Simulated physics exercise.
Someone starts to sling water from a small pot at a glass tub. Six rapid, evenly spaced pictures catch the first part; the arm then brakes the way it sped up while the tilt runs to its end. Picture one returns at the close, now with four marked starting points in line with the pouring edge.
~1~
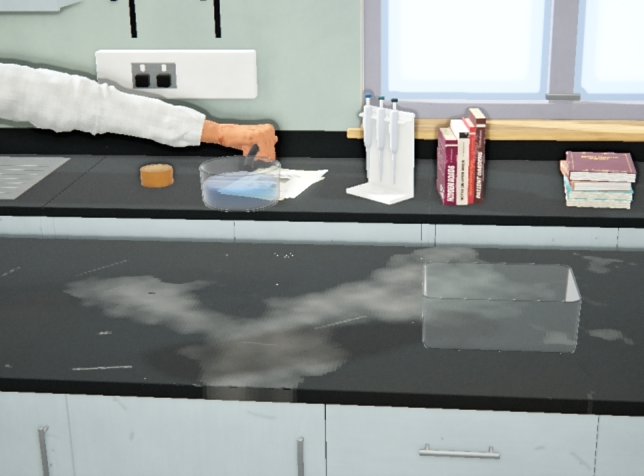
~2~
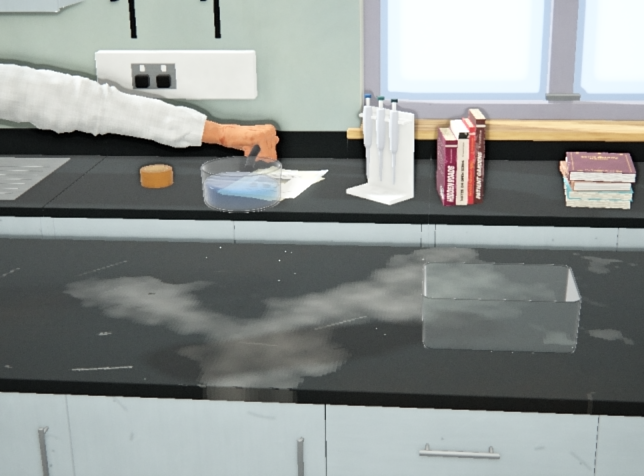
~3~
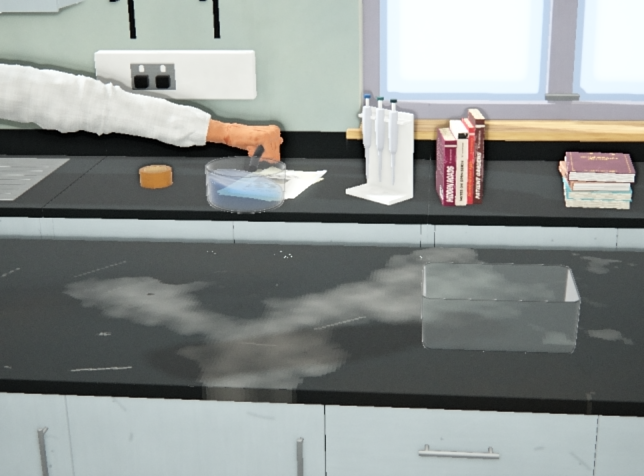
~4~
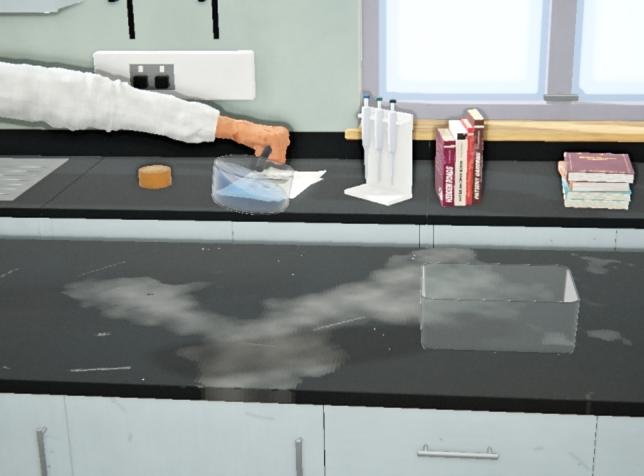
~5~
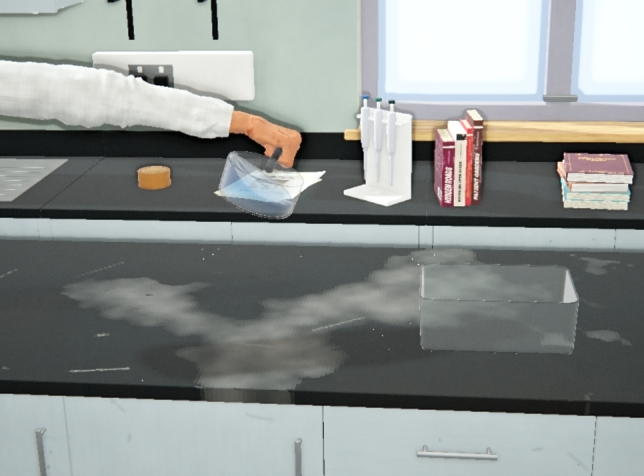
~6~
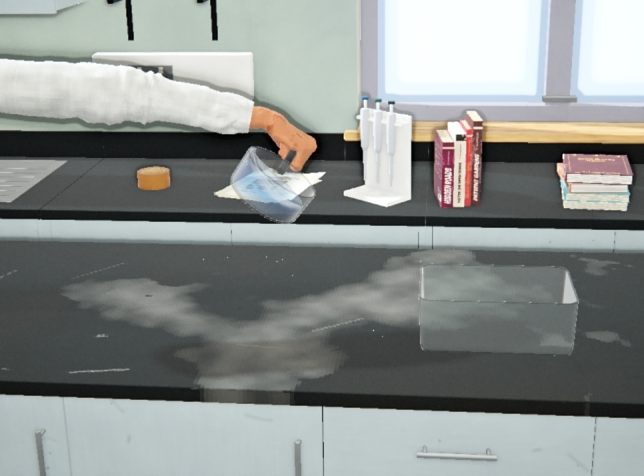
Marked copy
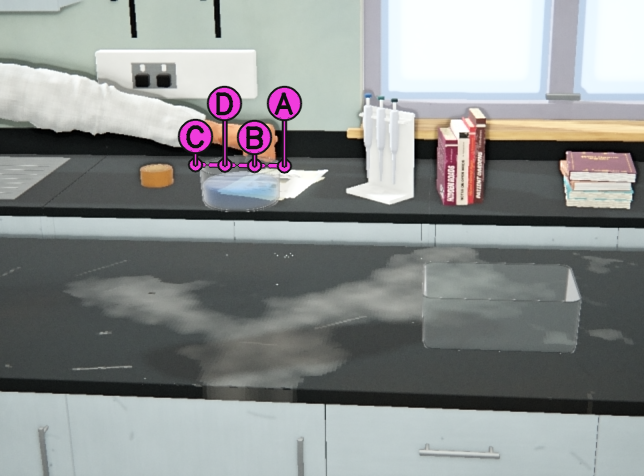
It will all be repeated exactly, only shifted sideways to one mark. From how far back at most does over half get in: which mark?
Place B.
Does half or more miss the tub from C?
Yes.
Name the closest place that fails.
The answer is D.
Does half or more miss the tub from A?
No.
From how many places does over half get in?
Two.
On the marked copy, A at (284, 165); B at (254, 165); C at (195, 164); D at (224, 165).
With A, about 74 % lands in the tub, 8 % falls short and 17 % goes beside or beyond.
With B, about 70 % lands in the tub, 21 % falls short and 9 % goes beside or beyond.
With C, about 0 % lands in the tub, 95 % falls short and 5 % goes beside or beyond.
With D, about 12 % lands in the tub, 82 % falls short and 6 % goes beside or beyond.
